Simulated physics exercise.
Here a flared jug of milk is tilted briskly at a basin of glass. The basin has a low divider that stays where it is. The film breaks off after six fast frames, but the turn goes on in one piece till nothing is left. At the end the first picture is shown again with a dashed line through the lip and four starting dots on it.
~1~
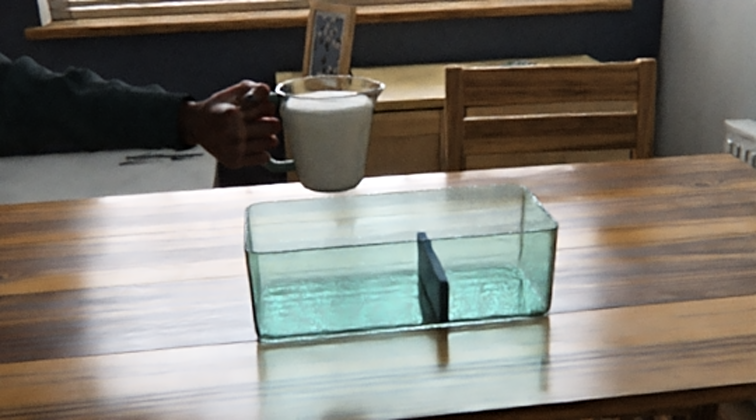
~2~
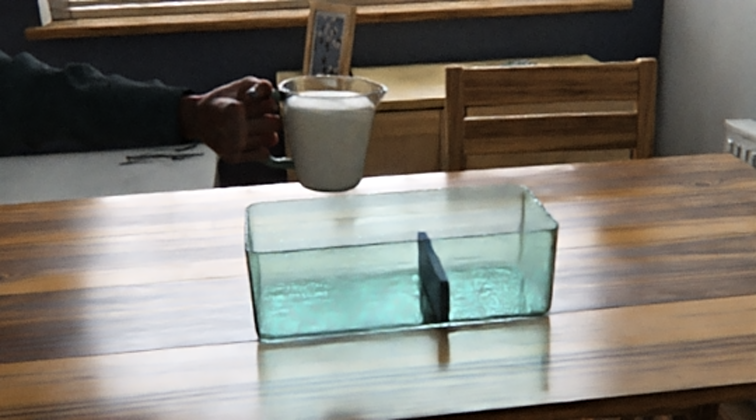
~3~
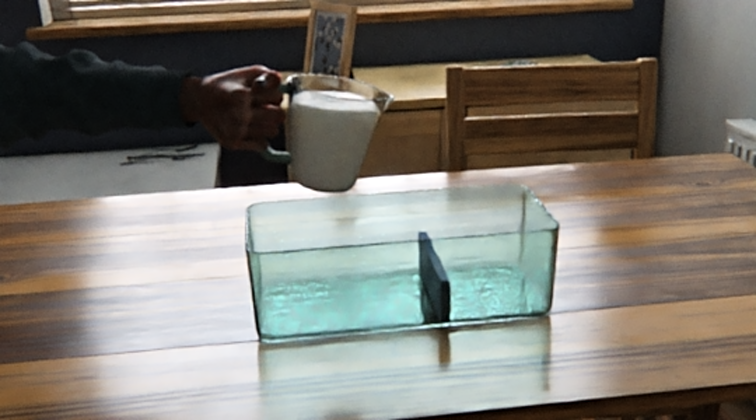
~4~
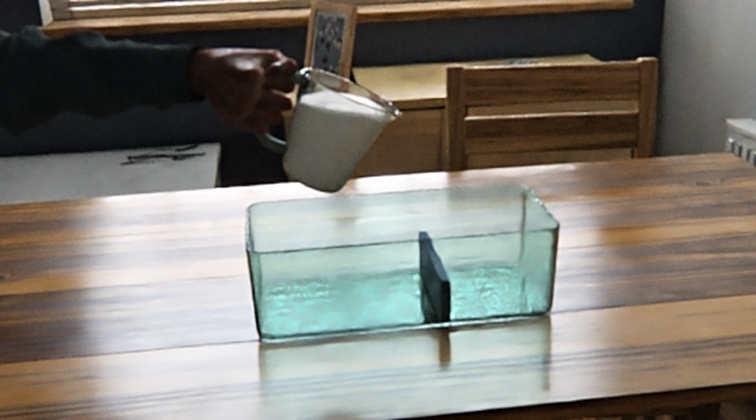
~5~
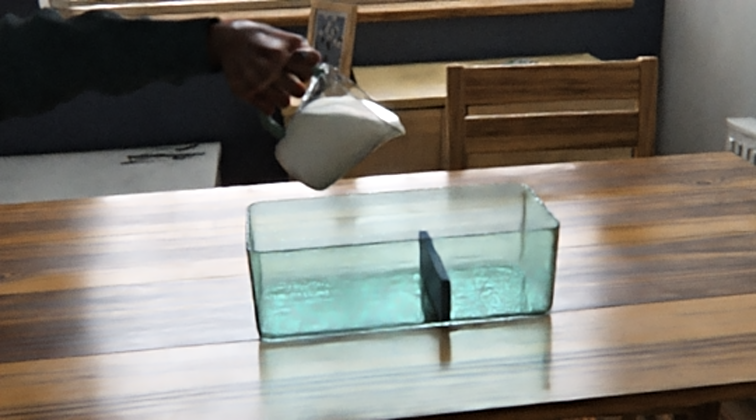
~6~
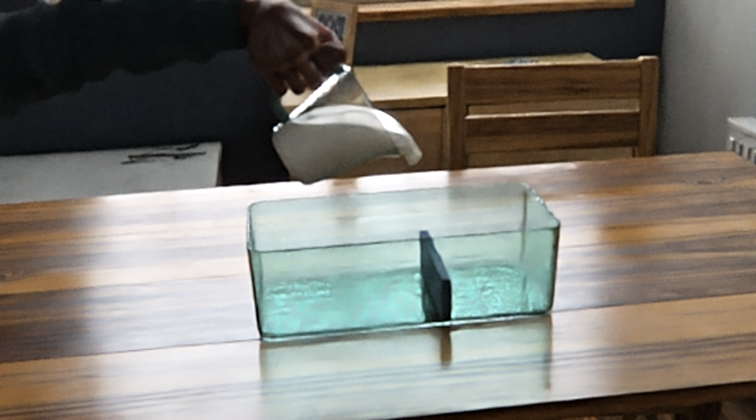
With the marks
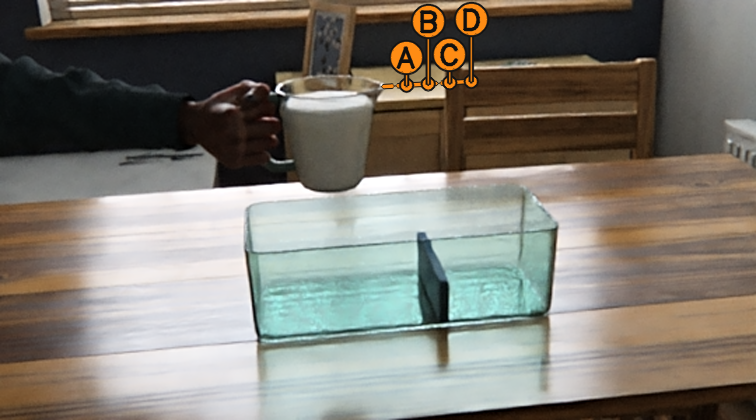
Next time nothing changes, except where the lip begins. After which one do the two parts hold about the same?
A is best.
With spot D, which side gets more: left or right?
More ends on the right.
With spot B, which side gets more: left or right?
The right one.
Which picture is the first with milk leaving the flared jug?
Picture 5.
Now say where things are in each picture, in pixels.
In the first picture, upright, lip at (383, 86); basin from (255, 339) to (550, 312); top of the wall at (432, 254); nothing has left yet.
In the second picture, tipped about 3°, lip at (386, 89); nothing has left yet.
In the third picture, tipped about 12°, lip at (393, 98); nothing has left yet.
In the fourth picture, tipped about 25°, lip at (399, 113); nothing has left yet.
In the fifth picture, tipped about 42°, lip at (402, 132); milk is over the lip, down to (402, 132).
In the sixth picture, tipped about 61°, lip at (398, 154); milk is over the lip, down to (409, 160).
In orange, A at (406, 85); B at (428, 83); C at (449, 82); D at (471, 81).
For spot A, about 52 % ends left of the wall and 43 % right of it; 5 % is lost outside.
For spot B, about 17 % ends left of the wall and 79 % right of it; 4 % is lost outside.
For spot C, about 9 % ends left of the wall and 88 % right of it; 4 % is lost outside.
For spot D, about 14 % ends left of the wall and 83 % right of it; 3 % is lost outside.
